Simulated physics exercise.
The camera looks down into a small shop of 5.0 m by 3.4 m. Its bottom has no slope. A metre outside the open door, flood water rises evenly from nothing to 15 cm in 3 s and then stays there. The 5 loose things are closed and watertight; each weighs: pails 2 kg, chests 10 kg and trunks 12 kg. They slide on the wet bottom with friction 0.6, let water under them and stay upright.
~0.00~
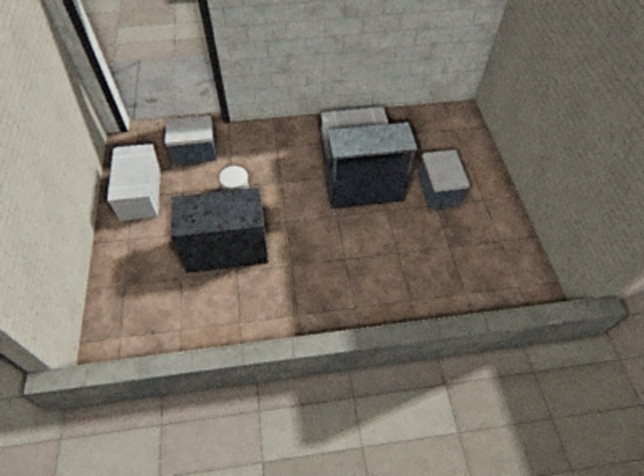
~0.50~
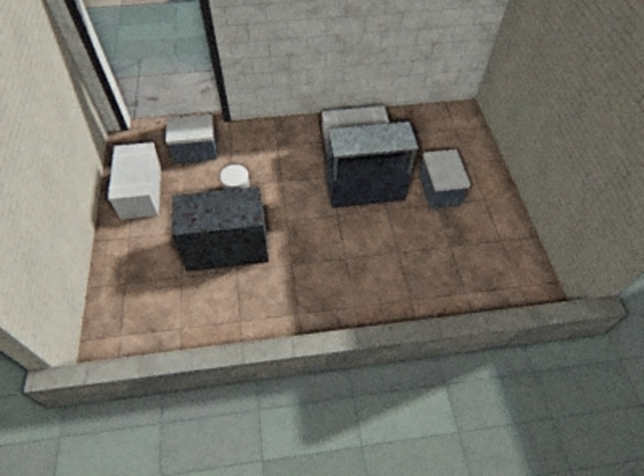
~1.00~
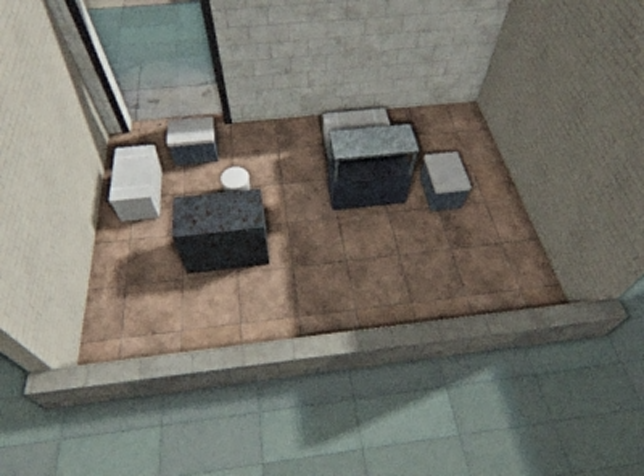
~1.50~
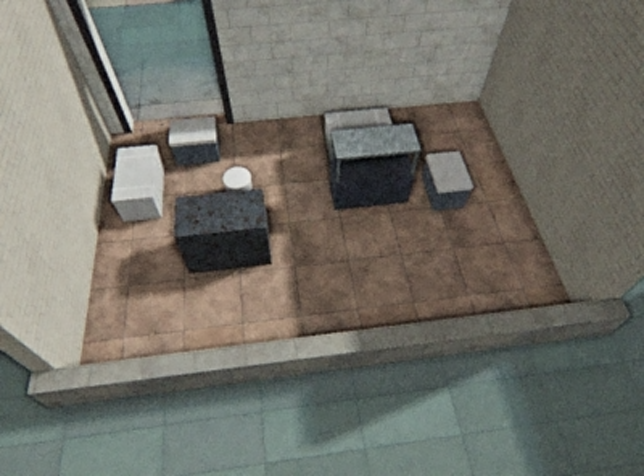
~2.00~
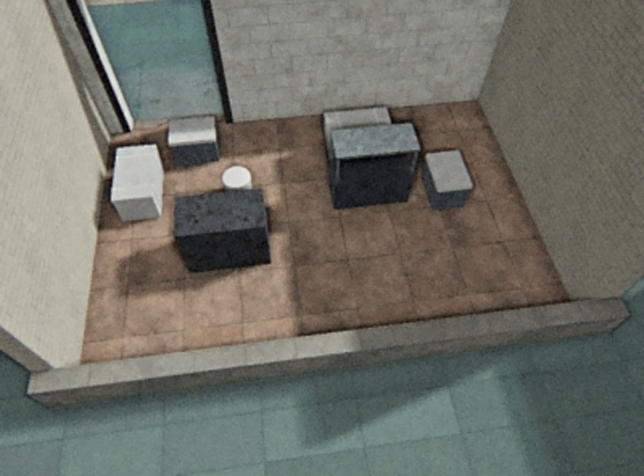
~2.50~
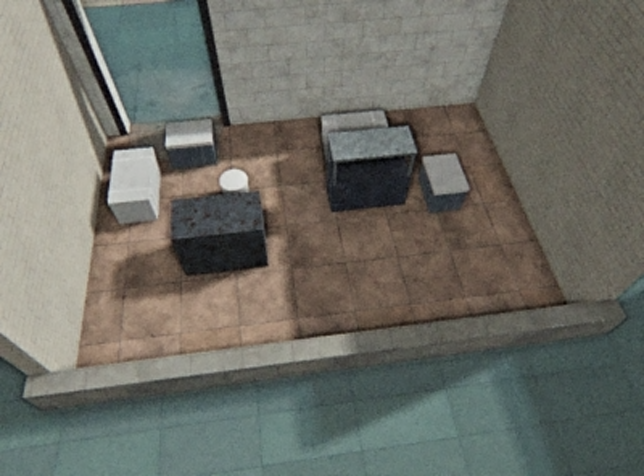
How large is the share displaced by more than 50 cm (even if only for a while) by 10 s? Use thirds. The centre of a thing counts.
Share: From one to two thirds.
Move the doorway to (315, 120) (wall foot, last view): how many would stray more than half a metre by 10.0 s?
Then 2.
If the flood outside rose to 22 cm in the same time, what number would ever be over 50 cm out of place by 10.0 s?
In that case 3 of them.
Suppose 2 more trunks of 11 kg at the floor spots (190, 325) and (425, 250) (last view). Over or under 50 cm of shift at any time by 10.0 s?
In turn: Over, less.
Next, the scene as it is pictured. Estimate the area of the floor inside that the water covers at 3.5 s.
About 2.0 m2.
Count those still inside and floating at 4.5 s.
At that moment 0.
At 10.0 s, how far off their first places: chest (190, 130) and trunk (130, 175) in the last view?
In that order: 150 cm, 300 cm.
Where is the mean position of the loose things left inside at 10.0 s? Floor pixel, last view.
Near (388, 214).
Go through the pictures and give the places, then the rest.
A pail at (233, 177) rests on the ground; a chest at (446, 169) rests on the ground; 0.0 m2 under water; 0 of 5 have shifted, in the first frame.
A pail at (234, 175) rests on the ground; a chest at (447, 168) rests on the ground; 0.0 m2 under water; 0 of 5 have shifted, in the second frame.
A pail at (235, 178) rests on the ground; a chest at (447, 171), on the bottom; 0.0 m2 under water; 0 of 5 have shifted, in the third frame.
A pail at (237, 178) rests on the ground; a chest at (449, 170) rests on the ground; 0.0 m2 under water; 0 of 5 have shifted, in the fourth frame.
A pail at (236, 177) rests on the ground; a chest at (449, 169) rests on the ground; water covers 0.0 m2; 0 of 5 have shifted, in the fifth frame.
A pail at (234, 180) rests on the ground; a chest at (446, 172) rests on the ground; 0.4 m2 under water; 0 of 5 have shifted, in the sixth frame.
After 3.5 s 0 of 5 are over 50 cm from their spots; 0 afloat.
After 4.5 s 1 of 5 are over 50 cm from their spots; 0 afloat.
After 7.0 s 3 of 5 are over 50 cm from their spots; 1 afloat.
After 10.0 s 3 of 5 are over 50 cm from their spots, and 3 have been at some point; 2 afloat.
